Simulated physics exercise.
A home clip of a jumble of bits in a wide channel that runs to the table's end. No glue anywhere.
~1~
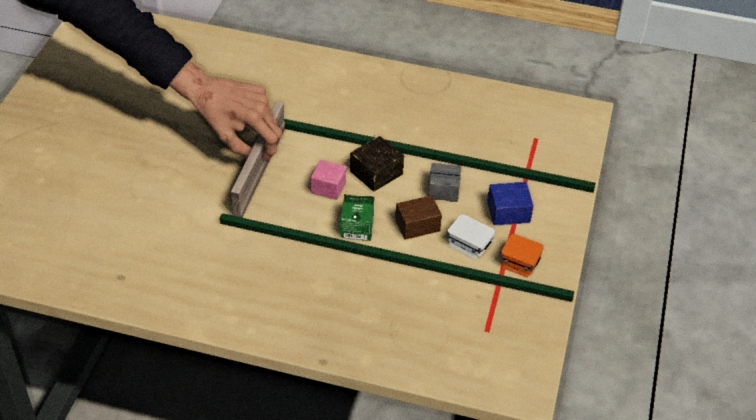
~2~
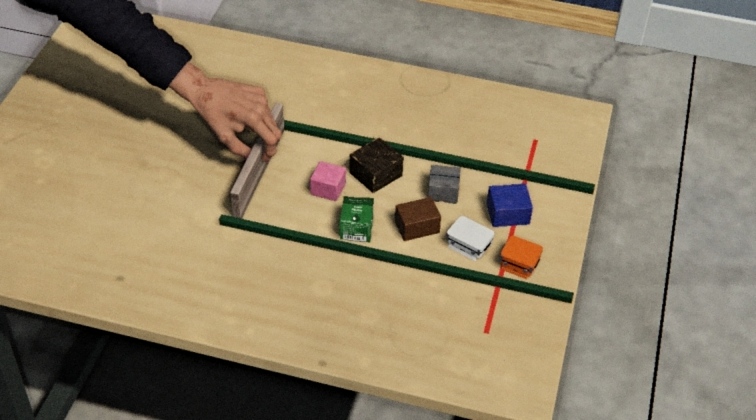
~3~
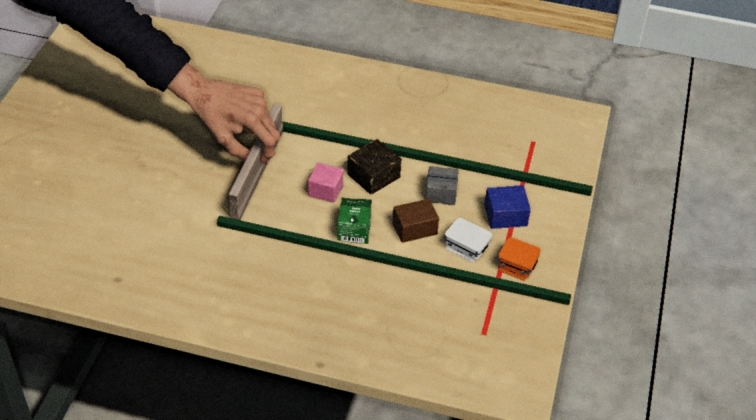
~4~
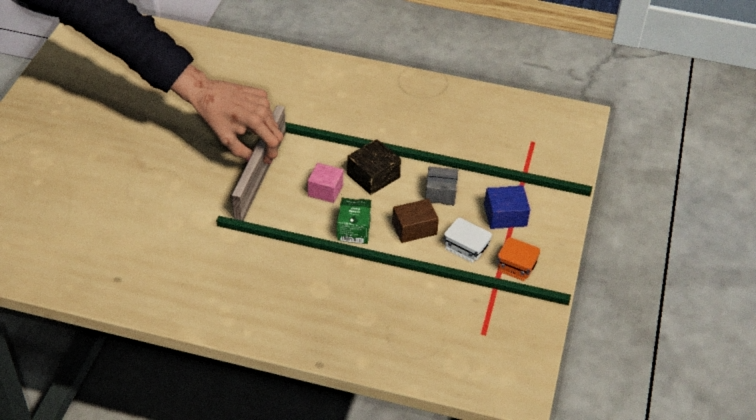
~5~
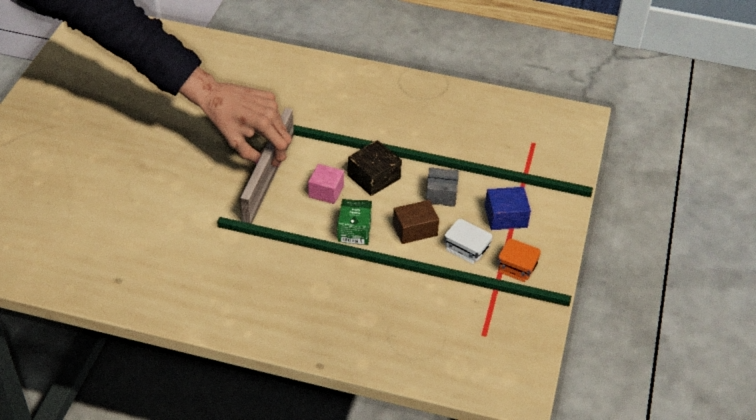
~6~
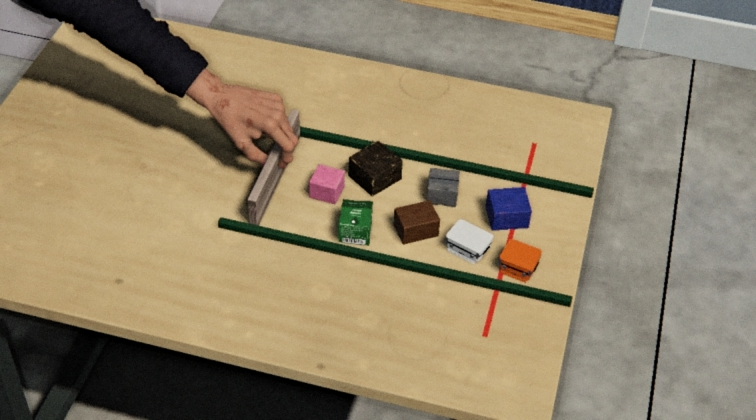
On a wooden table, a hand held a board upright behind a scatter of colourful little blocks between two green rails, then slid it slightly right while the blocks stayed where they were.
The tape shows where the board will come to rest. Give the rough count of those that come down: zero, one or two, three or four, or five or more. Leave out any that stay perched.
As it turns out, the number that fall off is one or two.
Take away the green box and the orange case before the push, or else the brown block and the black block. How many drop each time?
First 1, then 1.
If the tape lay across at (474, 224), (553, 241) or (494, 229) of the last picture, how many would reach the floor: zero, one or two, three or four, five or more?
For each place: Not one; at least five; just one or two.
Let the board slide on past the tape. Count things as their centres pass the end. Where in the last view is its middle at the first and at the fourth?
At (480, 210) for the first, at (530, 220) for the fourth.
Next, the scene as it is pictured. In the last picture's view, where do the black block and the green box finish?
The black block at (540, 196), the green box at (519, 266).
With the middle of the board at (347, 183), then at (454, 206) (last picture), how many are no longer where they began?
First 2, then 8.
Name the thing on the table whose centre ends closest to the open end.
The white case ends nearest.
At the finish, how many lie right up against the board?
It touches 3.
A little later, none off yet; orange case at rest near (520, 261); blue block at rest near (508, 209); white case at rest near (469, 243).
Next, none off yet; orange case at rest near (520, 261); blue block at rest near (509, 209); white case shifted a little near (480, 245).
Later still, none off yet; orange case shifted well along near (574, 279); blue block shifted about its own width near (564, 231); white case shifted well along near (542, 261).
When it is over, the number that fall off is one or two; down, blue block and orange case.
